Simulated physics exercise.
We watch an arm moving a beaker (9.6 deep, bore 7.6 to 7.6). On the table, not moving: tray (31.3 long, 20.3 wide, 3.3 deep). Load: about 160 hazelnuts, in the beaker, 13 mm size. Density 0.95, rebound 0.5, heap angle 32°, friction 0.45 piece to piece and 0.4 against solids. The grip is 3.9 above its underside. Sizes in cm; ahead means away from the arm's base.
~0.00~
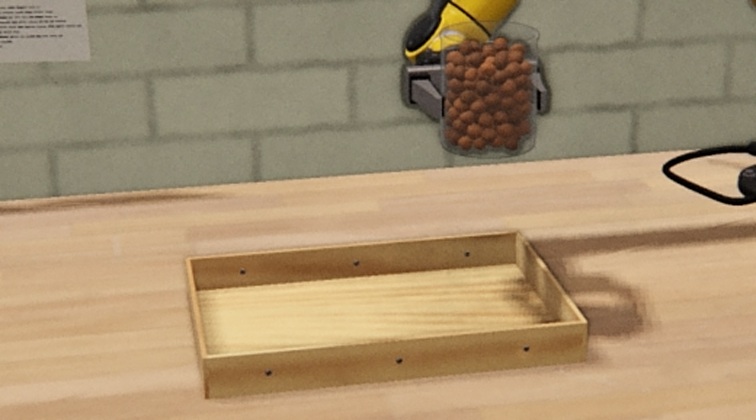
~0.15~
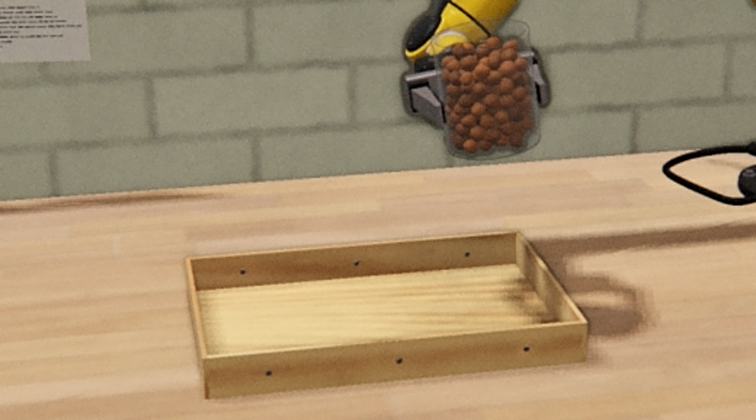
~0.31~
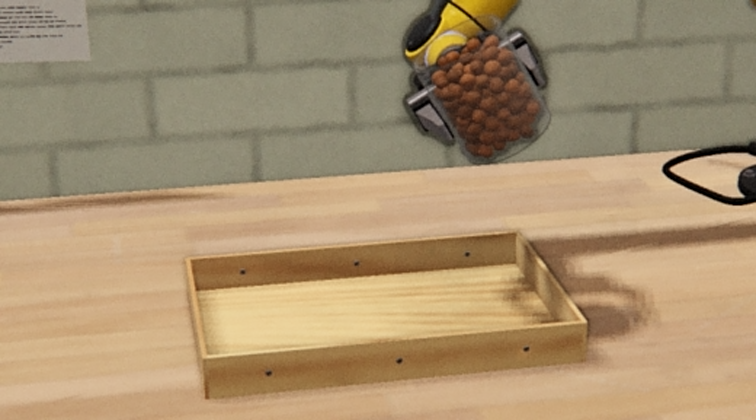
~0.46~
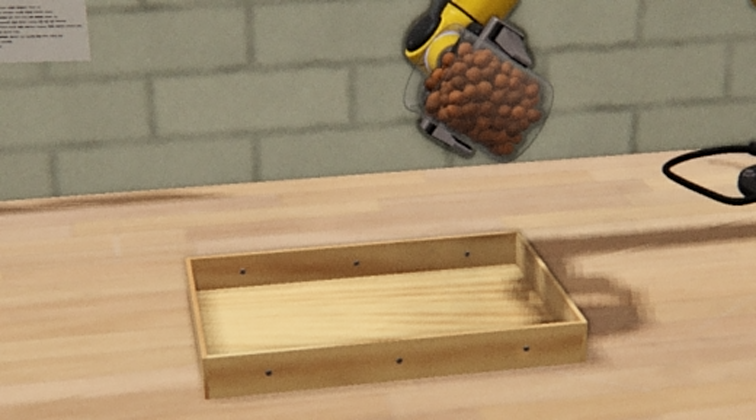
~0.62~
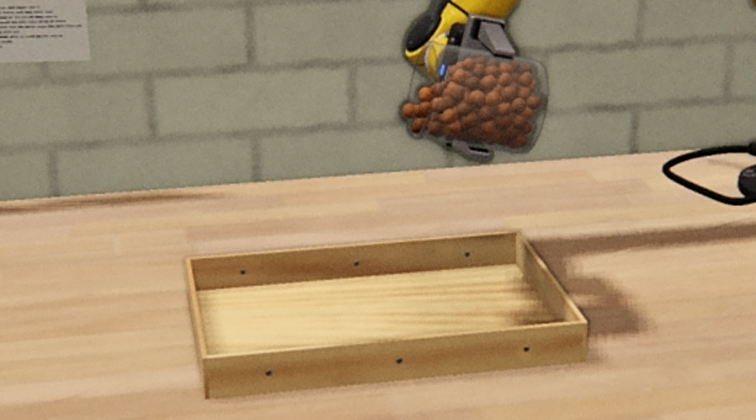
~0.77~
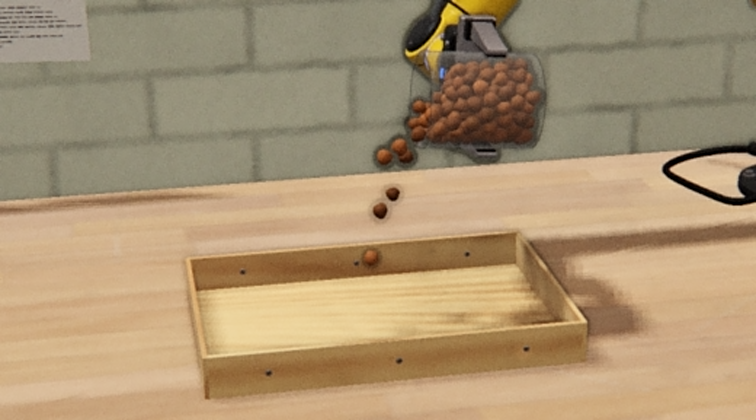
A robotic arm tilts a clear beaker of hazelnuts leftward, and a few drop toward the wooden tray.
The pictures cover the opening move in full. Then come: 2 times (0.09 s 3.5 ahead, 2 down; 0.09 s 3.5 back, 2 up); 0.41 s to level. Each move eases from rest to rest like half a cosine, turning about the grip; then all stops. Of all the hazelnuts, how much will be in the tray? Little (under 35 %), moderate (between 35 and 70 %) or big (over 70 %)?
In the tray the share is moderate, between 35 and 70 %.
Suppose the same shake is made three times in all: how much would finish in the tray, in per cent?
Then about 60 per cent.
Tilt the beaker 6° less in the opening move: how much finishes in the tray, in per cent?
Some 40 per cent.
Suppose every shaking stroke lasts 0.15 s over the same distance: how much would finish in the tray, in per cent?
It would be near 45 per cent.
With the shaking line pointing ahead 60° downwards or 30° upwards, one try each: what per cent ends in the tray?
About 35 and 90 per cent.
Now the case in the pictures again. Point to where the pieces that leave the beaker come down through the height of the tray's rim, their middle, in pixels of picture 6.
Around (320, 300).
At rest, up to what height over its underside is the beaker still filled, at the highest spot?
Roughly 5.5 cm.
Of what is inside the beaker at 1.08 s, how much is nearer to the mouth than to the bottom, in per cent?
Roughly 60 per cent.
After 1.08 s, tilted 85° forward, highest piece 20 above the table; 107 in the beaker, 43 in the tray, 12 in flight or on a rim.
After 1.39 s, tilted 26° forward, highest piece 25 above the table; 80 in the tray, 78 in the beaker, 3 on the table or floor, 1 in flight or on a rim.
After 1.74 s, level, highest piece 22 above the table; 80 in the tray, 78 in the beaker, 4 on the table or floor.
After 2.79 s, level, highest piece 22 above the table; 80 in the tray, 78 in the beaker, 4 on the table or floor.
In the end, 80 in the tray, 78 in the beaker, 4 on the table or floor. That is 49 % in the tray.
